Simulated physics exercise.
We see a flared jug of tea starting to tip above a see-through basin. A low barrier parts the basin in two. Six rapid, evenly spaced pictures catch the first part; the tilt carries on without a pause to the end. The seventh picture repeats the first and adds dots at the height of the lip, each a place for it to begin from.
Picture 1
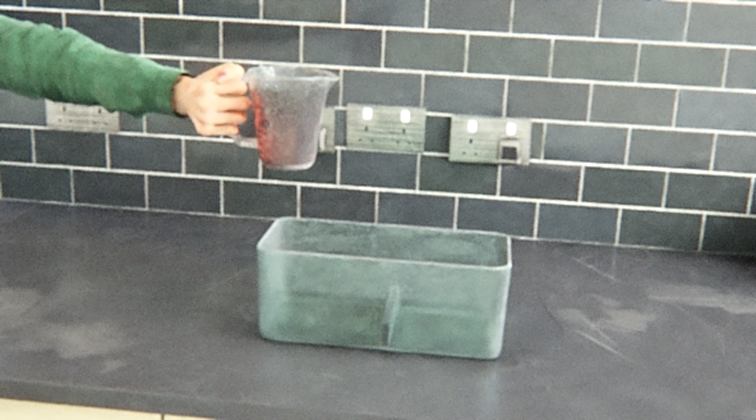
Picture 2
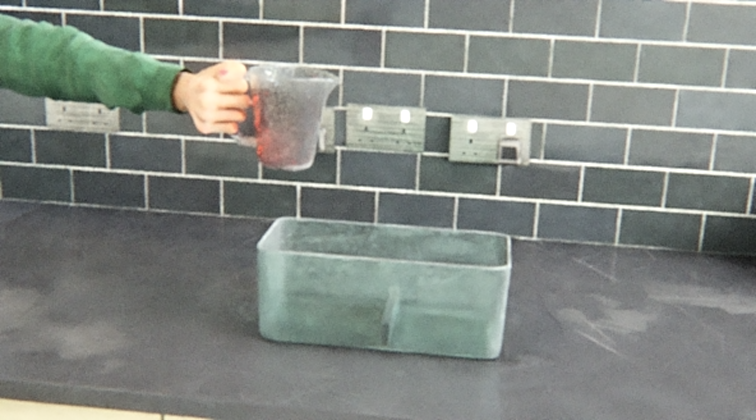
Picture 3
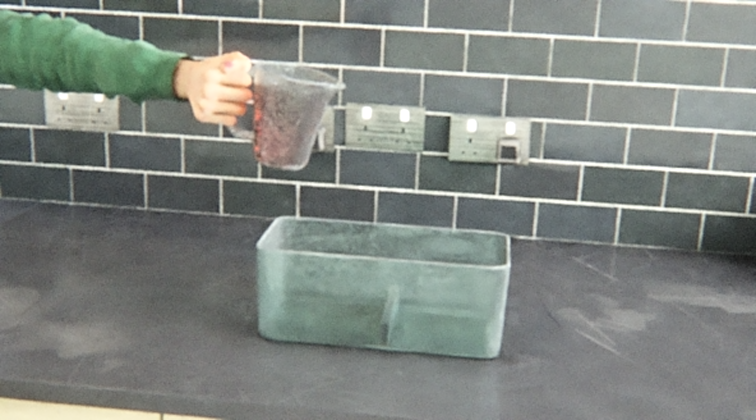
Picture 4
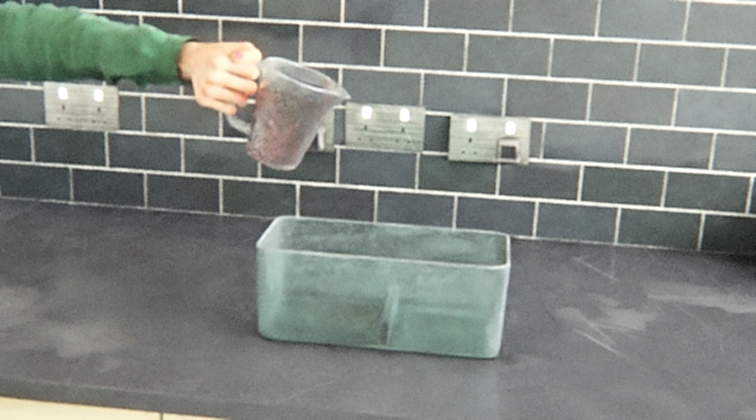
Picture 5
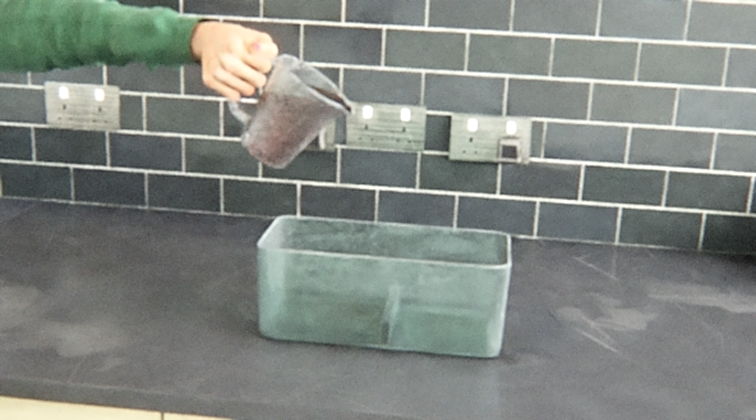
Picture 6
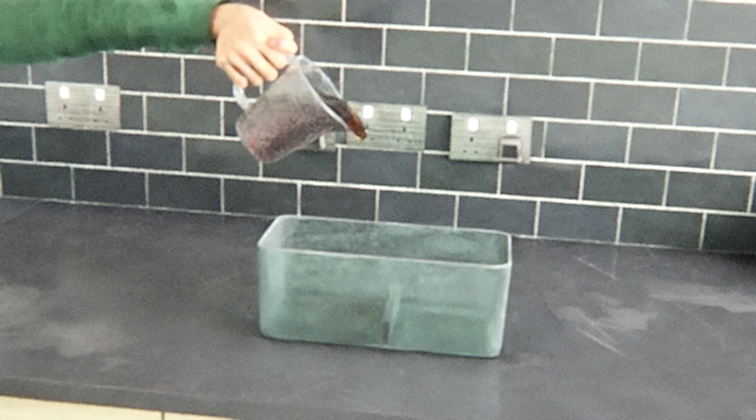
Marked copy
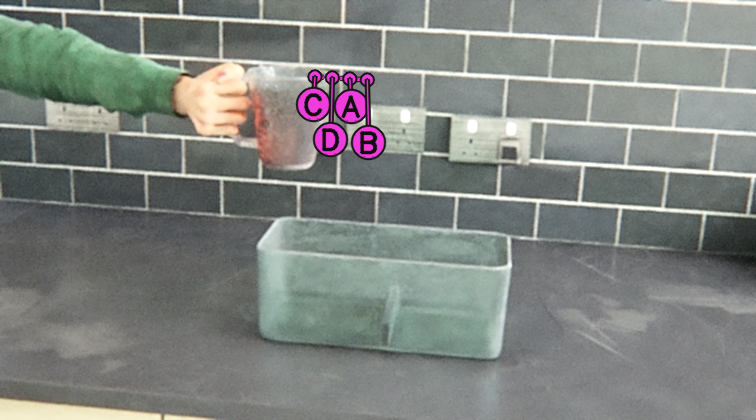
A clear, flared jug of tea, held by a hand in a green sleeve, tilted gradually to the right above a see-through basin with a low divider, until dark liquid reached past its lip.
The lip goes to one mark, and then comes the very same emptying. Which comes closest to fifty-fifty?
Place A.
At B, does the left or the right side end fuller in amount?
More ends on the right.
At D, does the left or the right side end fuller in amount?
The left side.
On the marked copy, A at (349, 78); B at (367, 79); C at (314, 76); D at (332, 77).
Choosing A, about 56 % ends left of the wall and 41 % right of it.
Choosing B, about 19 % ends left of the wall and 79 % right of it.
Choosing C, about 86 % ends left of the wall and 9 % right of it; 5 % is lost outside.
Choosing D, about 73 % ends left of the wall and 21 % right of it; 5 % is lost outside.
